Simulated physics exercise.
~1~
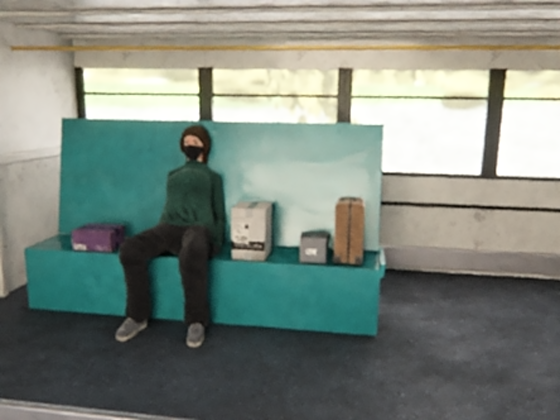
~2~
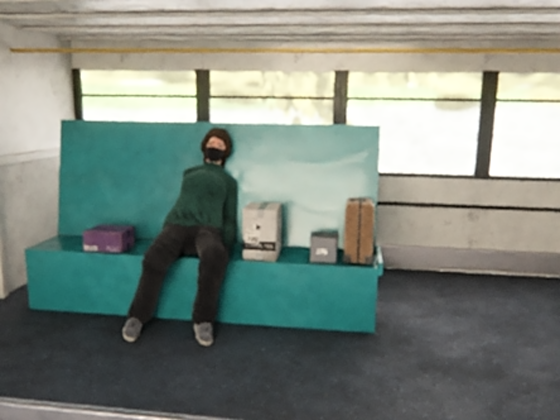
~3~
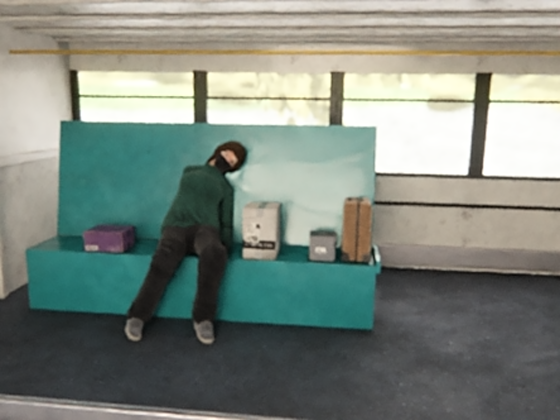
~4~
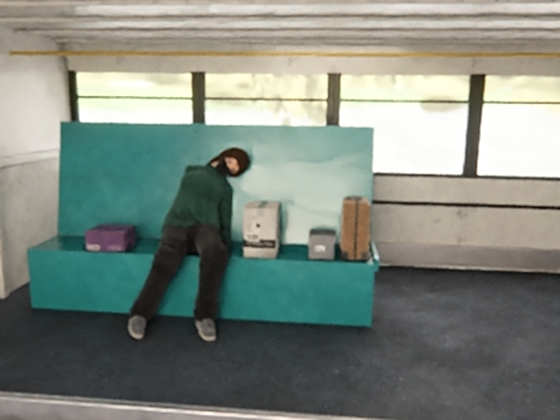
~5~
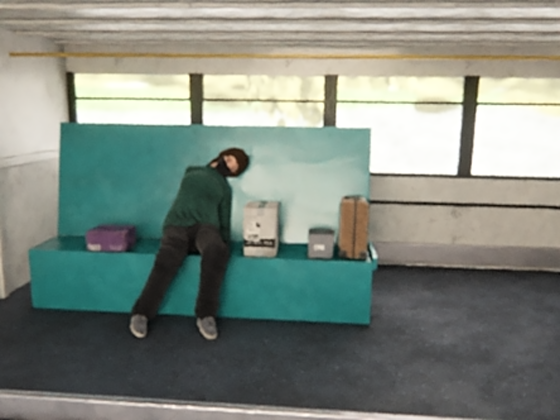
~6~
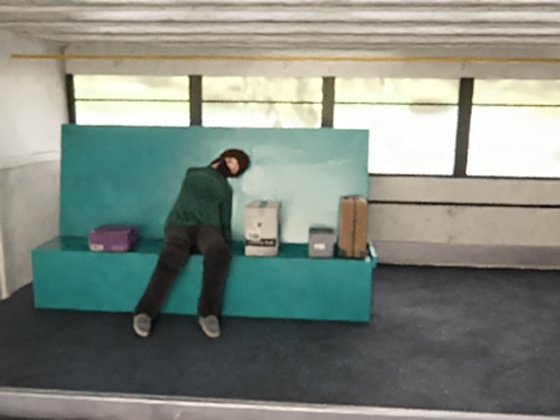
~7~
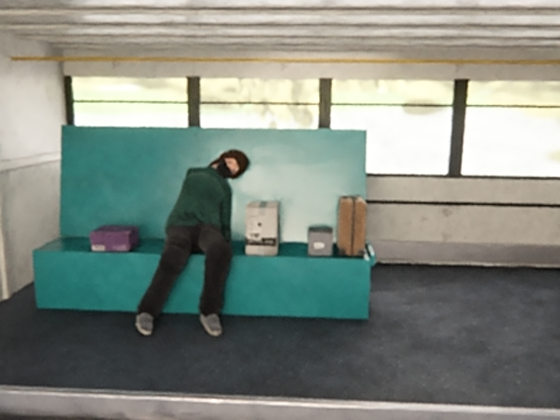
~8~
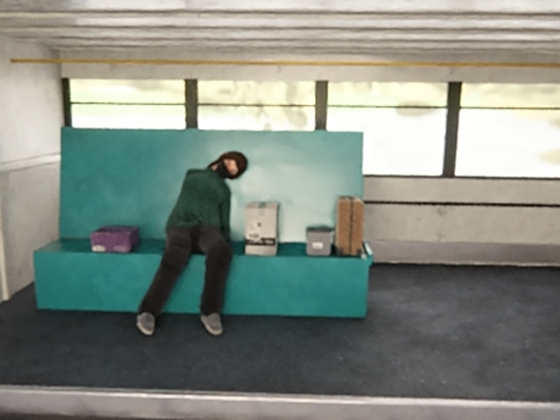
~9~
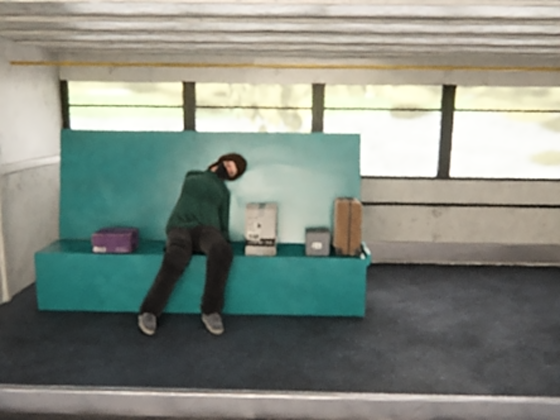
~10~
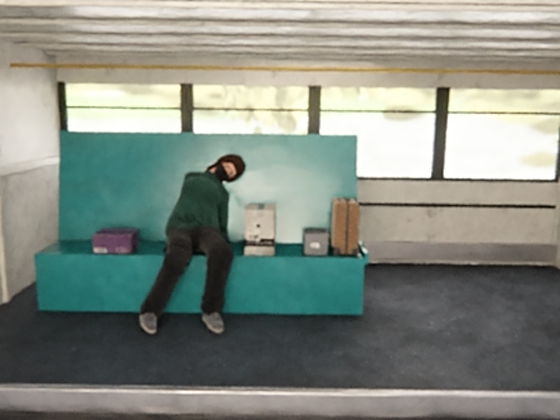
A seated, masked figure slumps sideways to the right on a teal bench, the boxes staying upright.
